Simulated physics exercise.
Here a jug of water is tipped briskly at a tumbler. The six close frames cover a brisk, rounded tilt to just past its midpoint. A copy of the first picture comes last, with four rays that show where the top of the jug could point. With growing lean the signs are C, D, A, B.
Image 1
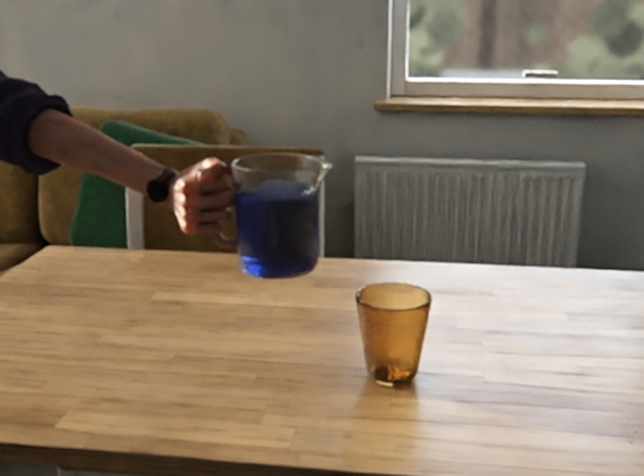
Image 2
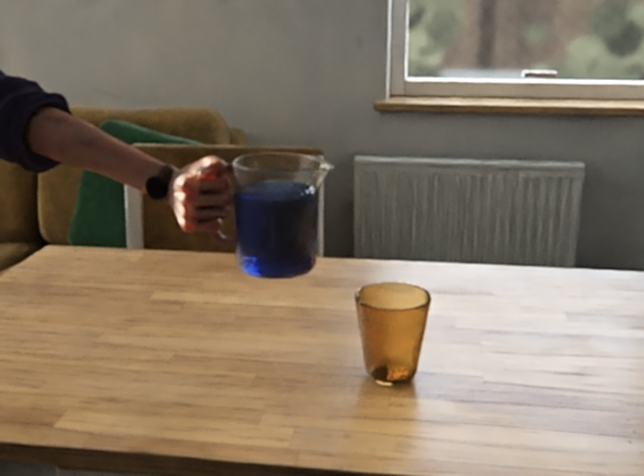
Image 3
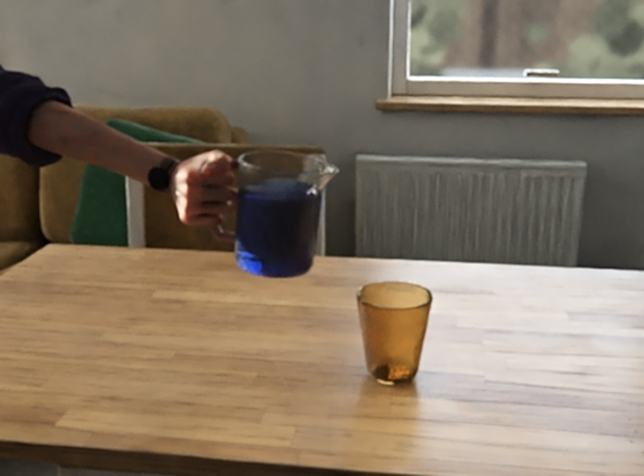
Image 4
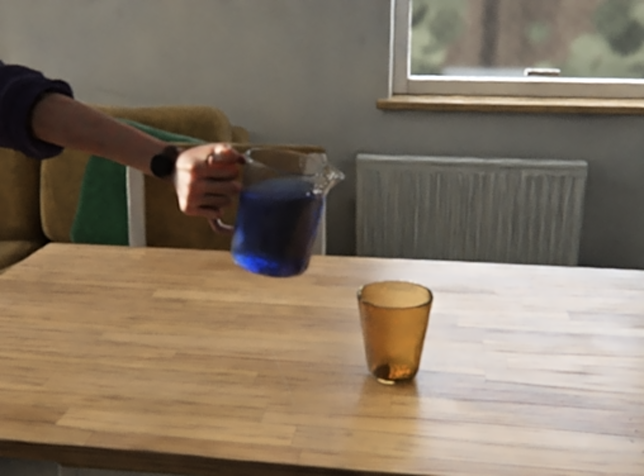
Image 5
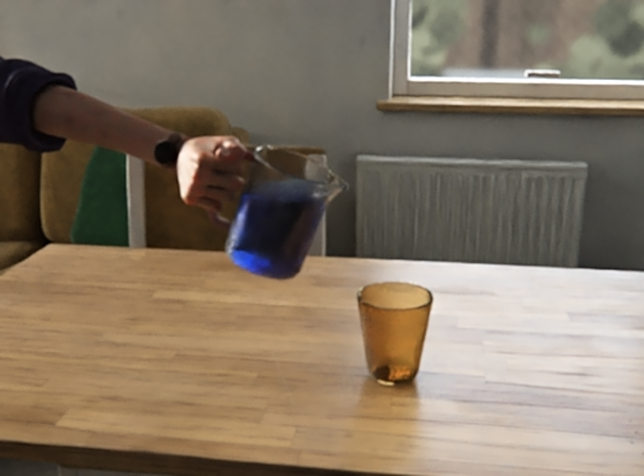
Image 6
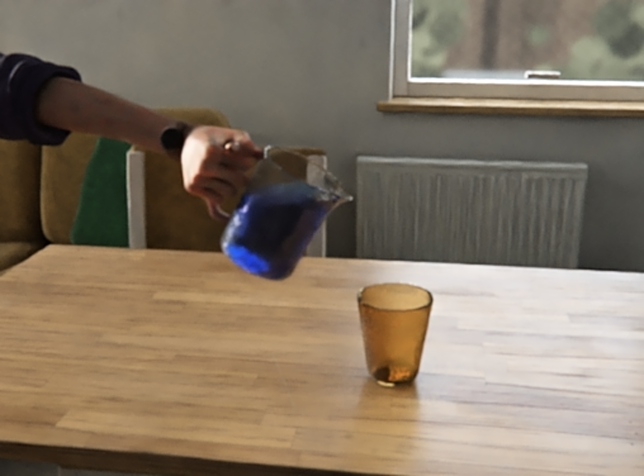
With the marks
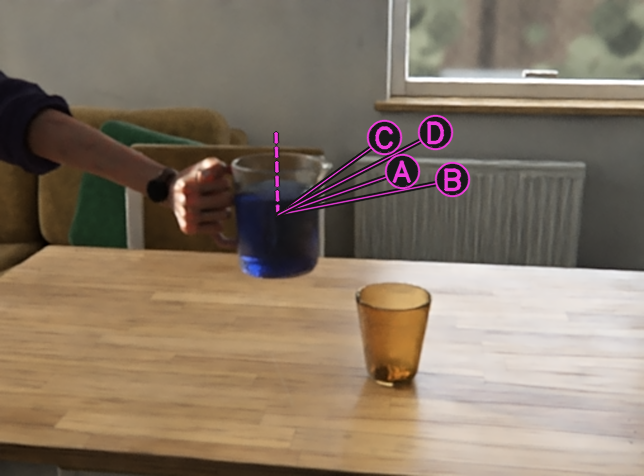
A hand tilts a glass jug of blue liquid rightward above an amber tumbler.
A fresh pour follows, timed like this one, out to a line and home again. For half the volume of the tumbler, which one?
Best: D.
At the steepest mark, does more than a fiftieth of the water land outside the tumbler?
Yes, it does.
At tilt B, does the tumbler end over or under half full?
Over half.
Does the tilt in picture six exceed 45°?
No, it does not.
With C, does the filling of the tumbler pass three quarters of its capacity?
No, less.
On the marked copy, A at (386, 177); B at (435, 183); C at (370, 148); D at (420, 141).
If A is chosen, the tumbler ends with about 70 % of what it can hold.
If B is chosen, the tumbler ends with about 80 % of what it can hold; 11 % of the water is spilt.
If C is chosen, the tumbler ends with about 30 % of what it can hold.
If D is chosen, the tumbler ends with about 49 % of what it can hold.
